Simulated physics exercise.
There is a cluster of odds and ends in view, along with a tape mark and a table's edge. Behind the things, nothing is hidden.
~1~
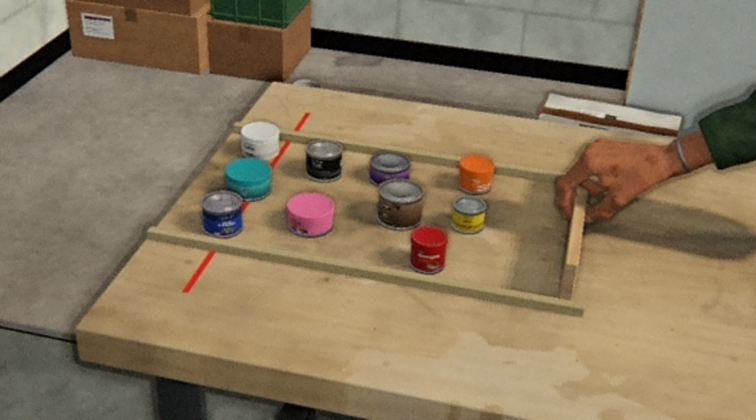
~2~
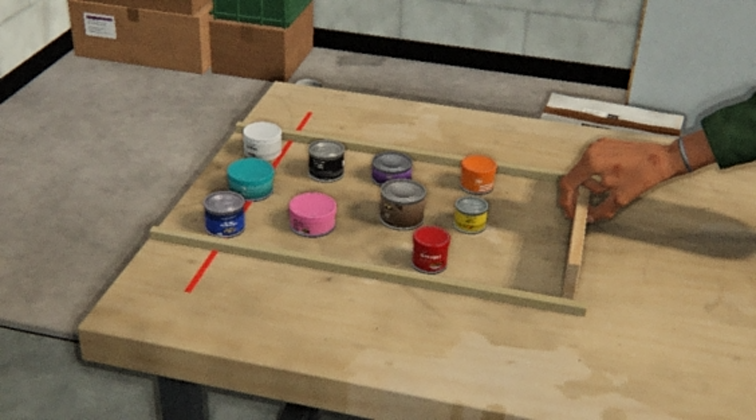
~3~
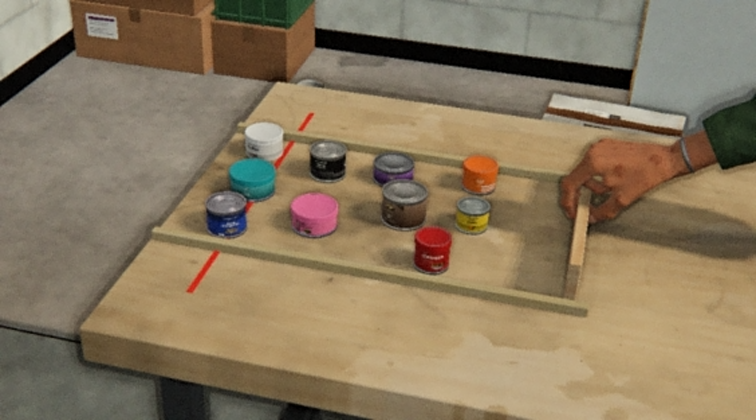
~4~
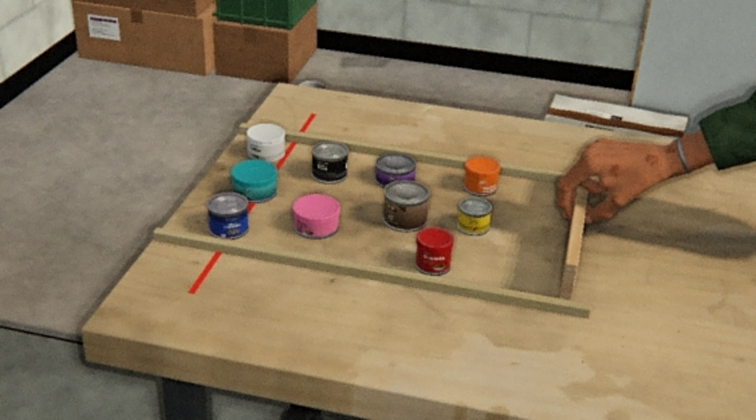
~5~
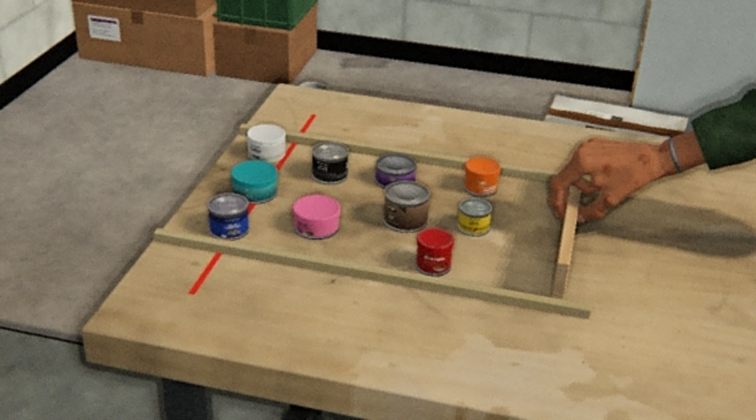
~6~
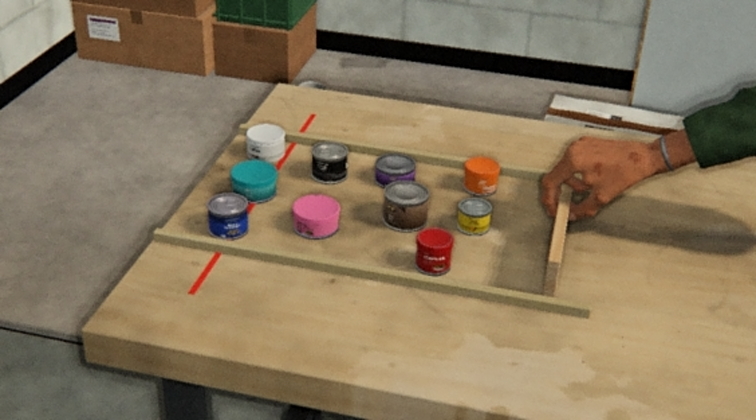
On a wooden workbench, a hand sliding an upright board slightly left between two strips, toward small paint pots sitting still.
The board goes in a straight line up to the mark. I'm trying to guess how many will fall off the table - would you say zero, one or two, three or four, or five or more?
I would say one or two.
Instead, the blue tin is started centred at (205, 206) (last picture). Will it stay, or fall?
From that start, the object then is safe.
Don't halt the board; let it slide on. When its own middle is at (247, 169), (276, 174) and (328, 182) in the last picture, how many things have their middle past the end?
4, 1 and 0.
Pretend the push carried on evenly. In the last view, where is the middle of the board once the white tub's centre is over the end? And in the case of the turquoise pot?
White tub: (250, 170); turquoise pot: (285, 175).
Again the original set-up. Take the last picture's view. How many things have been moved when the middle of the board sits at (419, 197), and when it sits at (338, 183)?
The counts are 5 and 8.
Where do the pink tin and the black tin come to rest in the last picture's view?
The first comes to rest at (222, 204), and the second at (221, 158).
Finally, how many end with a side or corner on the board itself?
That makes 5.
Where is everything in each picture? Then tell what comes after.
In the first picture, white tub (260, 142); blue tin (222, 215); turquoise pot (249, 180); board (577, 222); tape (256, 189).
In the second picture, blue tin (225, 215); purple tin (392, 170).
In the third picture, turquoise pot (253, 180); pink tin (314, 215).
In the fourth picture, white tub (266, 143); yellow pot (474, 217).
In the fifth picture, blue tin (229, 217); red tin (434, 252).
In the sixth picture, white tub (266, 143); blue tin (228, 217); turquoise pot (254, 182); board (562, 219); tape (262, 191).
A little later, none off yet; white tub at rest near (266, 143); blue tin at rest near (228, 217); turquoise pot at rest near (254, 182).
When it is over, the number that fall off is one or two; down, turquoise pot.
